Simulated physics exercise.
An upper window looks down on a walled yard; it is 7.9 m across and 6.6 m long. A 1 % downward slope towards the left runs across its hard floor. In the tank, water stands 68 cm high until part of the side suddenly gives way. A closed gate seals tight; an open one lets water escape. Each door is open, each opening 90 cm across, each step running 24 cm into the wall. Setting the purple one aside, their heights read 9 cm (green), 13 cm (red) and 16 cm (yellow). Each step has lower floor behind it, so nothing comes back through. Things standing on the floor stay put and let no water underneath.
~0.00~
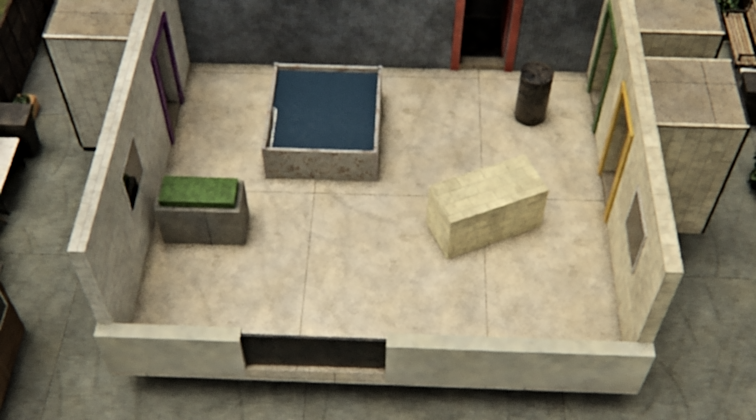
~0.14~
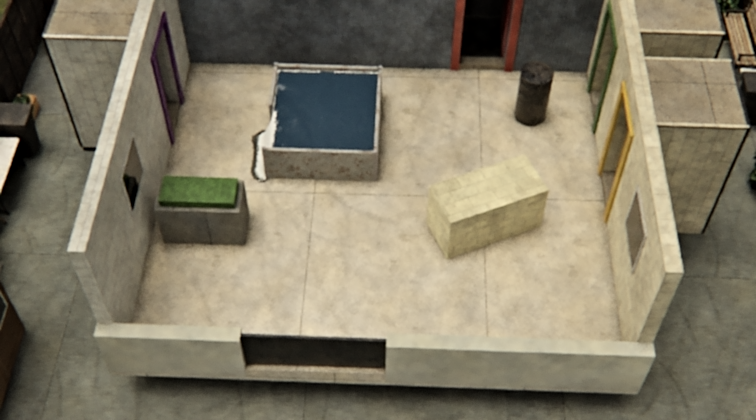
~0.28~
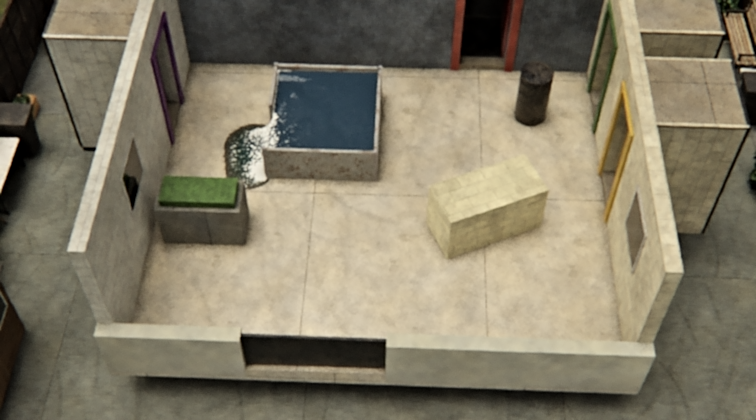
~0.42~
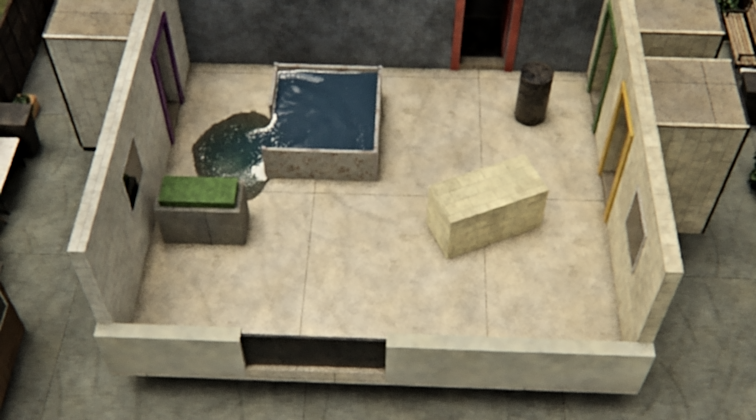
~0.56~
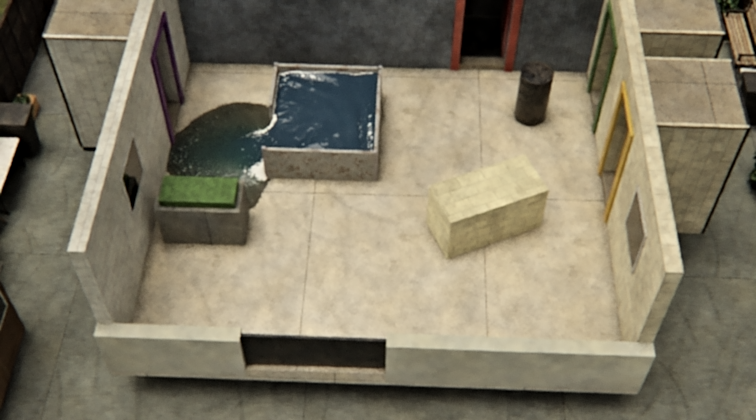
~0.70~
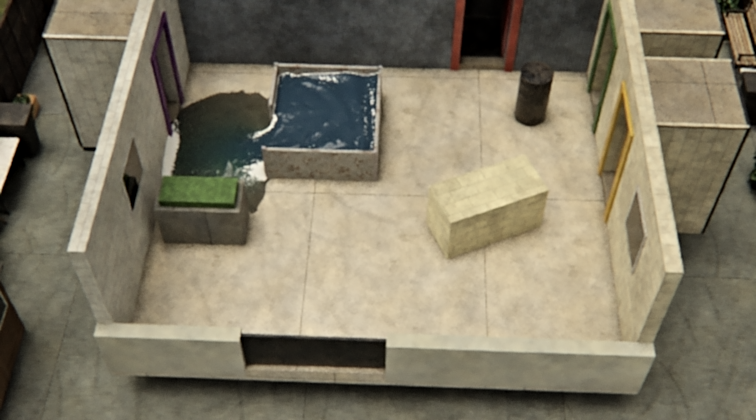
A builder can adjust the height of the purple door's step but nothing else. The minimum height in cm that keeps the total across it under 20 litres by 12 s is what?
It is close to 27 cm.
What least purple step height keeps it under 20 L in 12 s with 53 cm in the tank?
Then a height close to 20 cm.
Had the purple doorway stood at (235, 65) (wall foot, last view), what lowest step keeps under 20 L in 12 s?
It needs about 20 cm.
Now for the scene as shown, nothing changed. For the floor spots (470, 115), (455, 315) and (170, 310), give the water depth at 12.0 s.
Respectively 4 cm, 3 cm and 5 cm.
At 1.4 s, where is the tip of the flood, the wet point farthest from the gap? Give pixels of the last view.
(143, 276).
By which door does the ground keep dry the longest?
That would be the yellow door.
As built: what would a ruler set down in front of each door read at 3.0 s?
In cm - purple: 22, green: 0, red: 0, yellow: 0.
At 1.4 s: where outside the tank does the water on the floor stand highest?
About (160, 201).
After 1.4 s water covers 10 % of the floor, deepest (48 cm) near (160, 201); 26 cm at the purple door, 41 litres in over its 10 cm step.
After 3.0 s water covers 25 % of the floor, deepest (31 cm) near (190, 67); 22 cm at the purple door, 180 litres in over its 10 cm step.
After 12.0 s water covers 95 % of the floor, deepest (10 cm) near (184, 92); 8 cm at the purple door, 293 litres in over its 10 cm step.
At the purple door as built, the water arrived by 0.7 s and peaked near 27 cm at 1.8 s.
Run again over the same 12 s with other heights there, 47 litres in over 22.5 cm, 8 litres over 30 cm. The limit of 20 litres is kept from about 27 cm up.
